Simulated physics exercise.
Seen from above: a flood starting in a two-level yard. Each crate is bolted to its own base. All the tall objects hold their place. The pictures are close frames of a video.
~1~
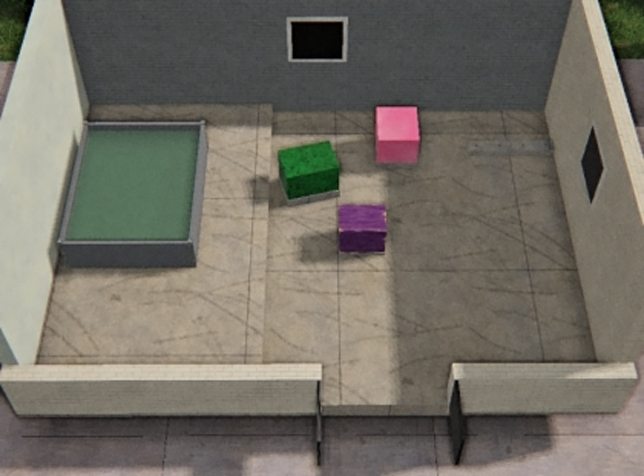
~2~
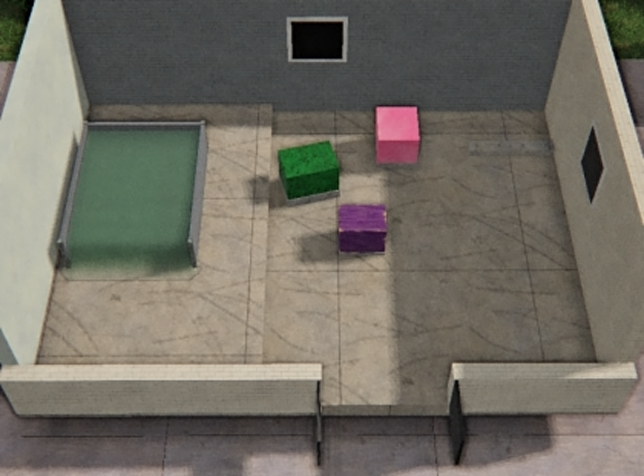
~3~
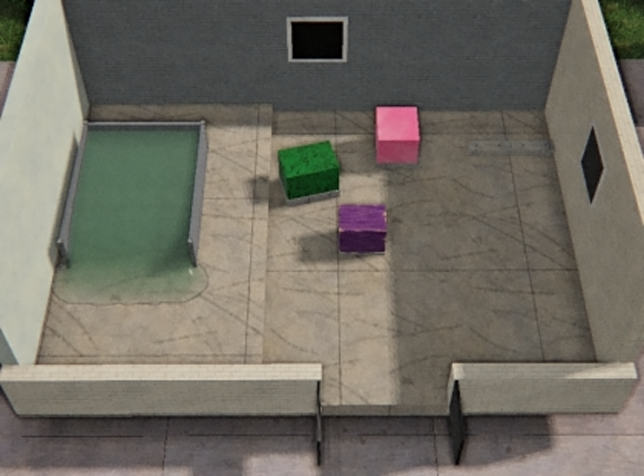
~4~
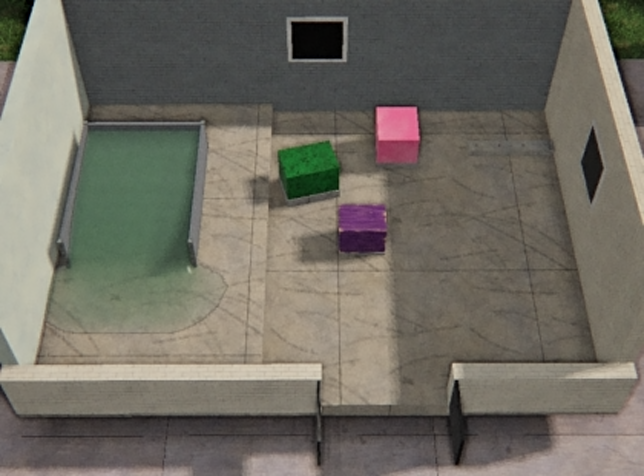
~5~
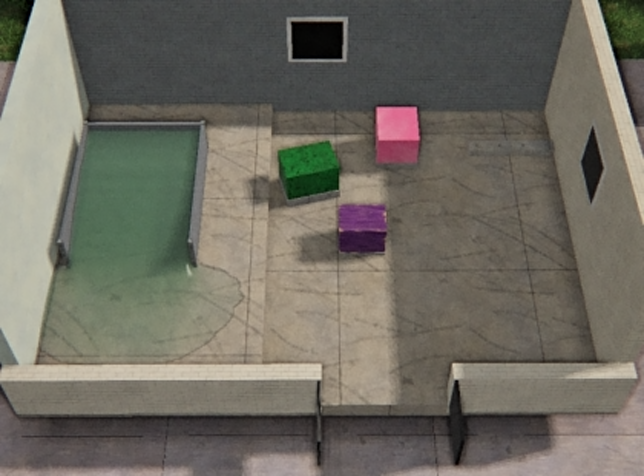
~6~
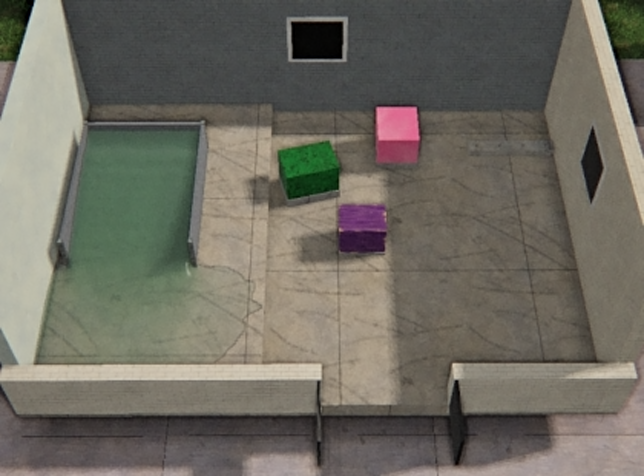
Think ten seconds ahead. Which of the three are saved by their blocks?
The green crate stays dry; the purple crate gets wet; the pink crate stays dry.
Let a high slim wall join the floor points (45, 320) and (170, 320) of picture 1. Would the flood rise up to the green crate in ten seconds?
One by one: The green one is spared.
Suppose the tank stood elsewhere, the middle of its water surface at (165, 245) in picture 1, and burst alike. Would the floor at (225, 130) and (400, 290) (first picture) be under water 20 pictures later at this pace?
As listed: Not flooded, covered.
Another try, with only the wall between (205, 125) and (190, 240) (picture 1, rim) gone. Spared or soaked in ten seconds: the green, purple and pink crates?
Green is topped; purple is topped; pink gets wet.
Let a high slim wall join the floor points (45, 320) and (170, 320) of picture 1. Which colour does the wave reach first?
I say the purple one.
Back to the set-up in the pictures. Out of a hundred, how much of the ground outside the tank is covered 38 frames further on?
About 65 per cent.
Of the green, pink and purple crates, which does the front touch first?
The purple crate.
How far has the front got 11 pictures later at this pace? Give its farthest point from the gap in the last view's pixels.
Close to (397, 389).
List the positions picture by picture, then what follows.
In the first frame, the tank at (136, 183) is whole and still.
In the second frame, water pours out at (130, 259) and has run to (66, 272).
In the third frame, the front is at (56, 285), out from the gap at (131, 259).
In the fourth frame, water pours out at (131, 260) and has run to (46, 314).
In the fifth frame, water pours out at (131, 260) and has run to (44, 345).
In the sixth frame, the front is at a hidden place, out from the gap at (131, 260).
A moment on, water covers 15 % of the floor; the green crate not reached, the purple crate not reached, the pink crate not reached.
Next, water covers 20 % of the floor; the green crate not reached, the purple crate not reached, the pink crate not reached.
Then, water covers 40 % of the floor; the green crate not reached, the purple crate not reached, the pink crate not reached.
Later, water covers 65 % of the floor; the green crate water round its plinth, the purple crate water round its plinth, the pink crate water round its plinth.
In the end, water covers 85 % of the floor; the green crate stayed above the water, the purple crate was topped, the pink crate stayed above the water.
